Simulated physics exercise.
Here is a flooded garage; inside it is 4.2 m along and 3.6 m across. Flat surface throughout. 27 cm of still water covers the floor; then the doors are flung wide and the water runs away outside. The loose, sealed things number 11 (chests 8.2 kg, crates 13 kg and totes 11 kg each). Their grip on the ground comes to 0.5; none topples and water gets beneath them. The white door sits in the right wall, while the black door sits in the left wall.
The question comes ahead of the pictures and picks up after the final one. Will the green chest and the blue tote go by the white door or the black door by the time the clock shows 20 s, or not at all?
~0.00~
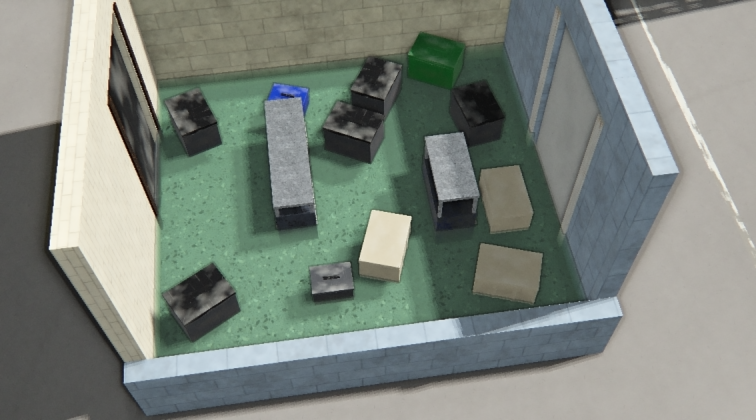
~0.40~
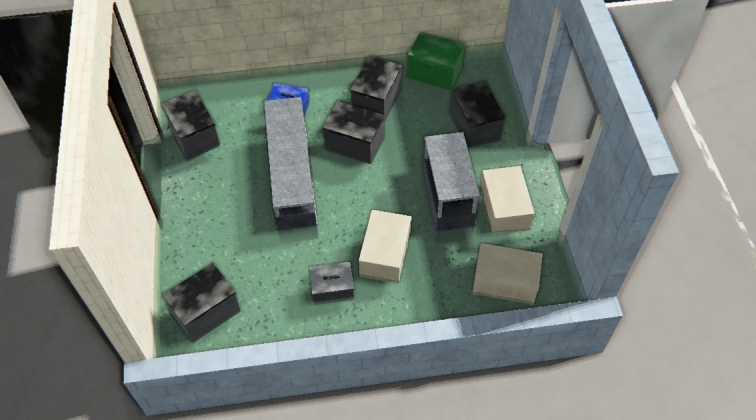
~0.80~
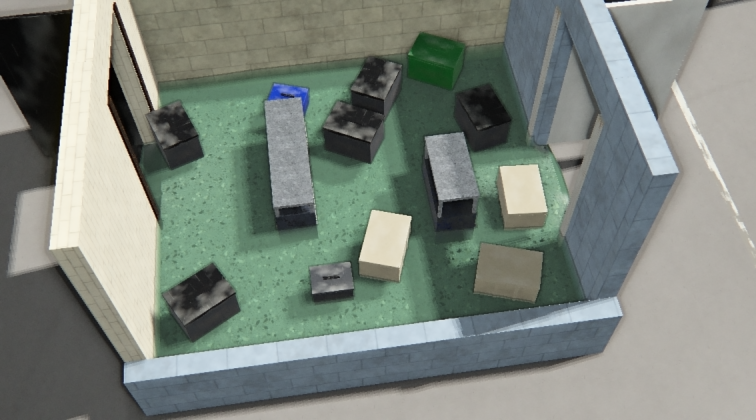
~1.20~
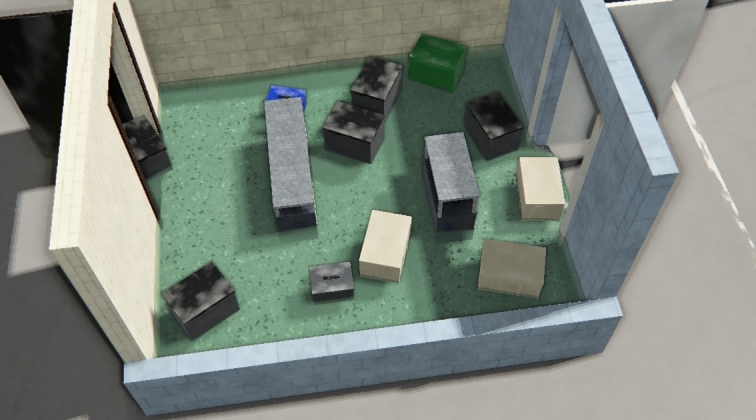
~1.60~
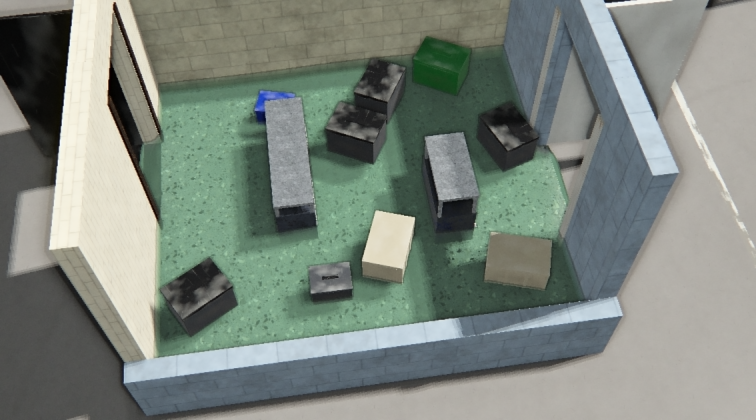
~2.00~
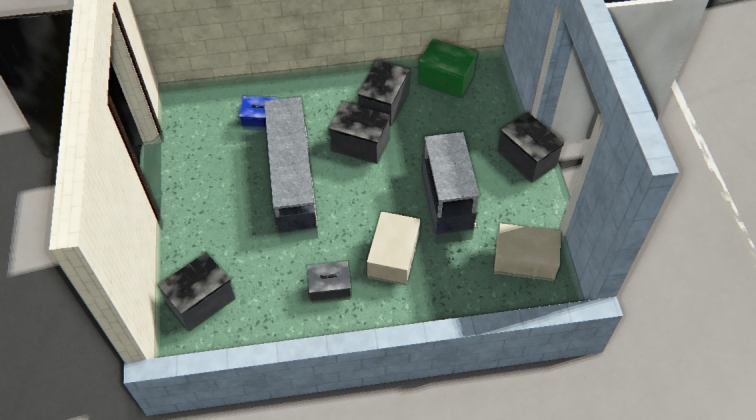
The green chest - white door, the blue tote - black doorway.
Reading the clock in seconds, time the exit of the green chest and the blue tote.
The first at around 11.0 s, the second at around 5.5 s.
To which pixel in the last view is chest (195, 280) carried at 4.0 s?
It would be close to (184, 253) by then.
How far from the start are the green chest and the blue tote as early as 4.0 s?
Close to 30 cm for the first and 100 cm for the second.
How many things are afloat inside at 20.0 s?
The count is 2.
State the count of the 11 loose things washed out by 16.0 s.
The count is 8.
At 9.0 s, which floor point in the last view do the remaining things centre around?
They're centred close to (412, 186).
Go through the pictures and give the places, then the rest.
The first picture shows the green chest at (437, 49), afloat; the blue tote at (288, 96) floats; about 3800 L in view; 0 of 11 have shifted.
The second picture shows the green chest at (437, 49) floats; the blue tote at (288, 96), afloat; 27 cm deep round most things; 0 of 11 have shifted.
The third picture shows the green chest at (437, 49), afloat; the blue tote at (288, 96) floats; about 3580 L in view; 3 of 11 have shifted.
The fourth picture shows the green chest at (438, 51), afloat; the blue tote at (285, 98), afloat, 3 cm from its start; 26 cm deep round most things; 4 of 11 have shifted.
The fifth picture shows the green chest at (442, 54) floats, 8 cm from its start; the blue tote at (275, 102) floats, 16 cm from its start; 24 cm deep round most things; 7 of 11 have shifted.
The sixth picture shows the green chest at (448, 57) floats, 15 cm from its start; the blue tote at (259, 107), afloat, 34 cm from its start; 22 cm deep round most things; 10 of 11 have shifted.
After 4.0 s the green chest is near (457, 67), 0.3 m from its start, afloat; the blue tote is near (205, 126), 1.0 m from its start, afloat; 3 of 11 are out; 8 afloat.
After 9.0 s the green chest is near (504, 107), 1.0 m from its start, afloat; the blue tote has gone out by the black door; 6 of 11 are out; 5 afloat.
After 16.0 s the green chest has gone out by the white door; the blue tote has gone out by the black door; 8 of 11 are out; 2 afloat.
After 20.0 s the green chest has gone out by the white door; the blue tote has gone out by the black door; 8 of 11 are out; 2 afloat.
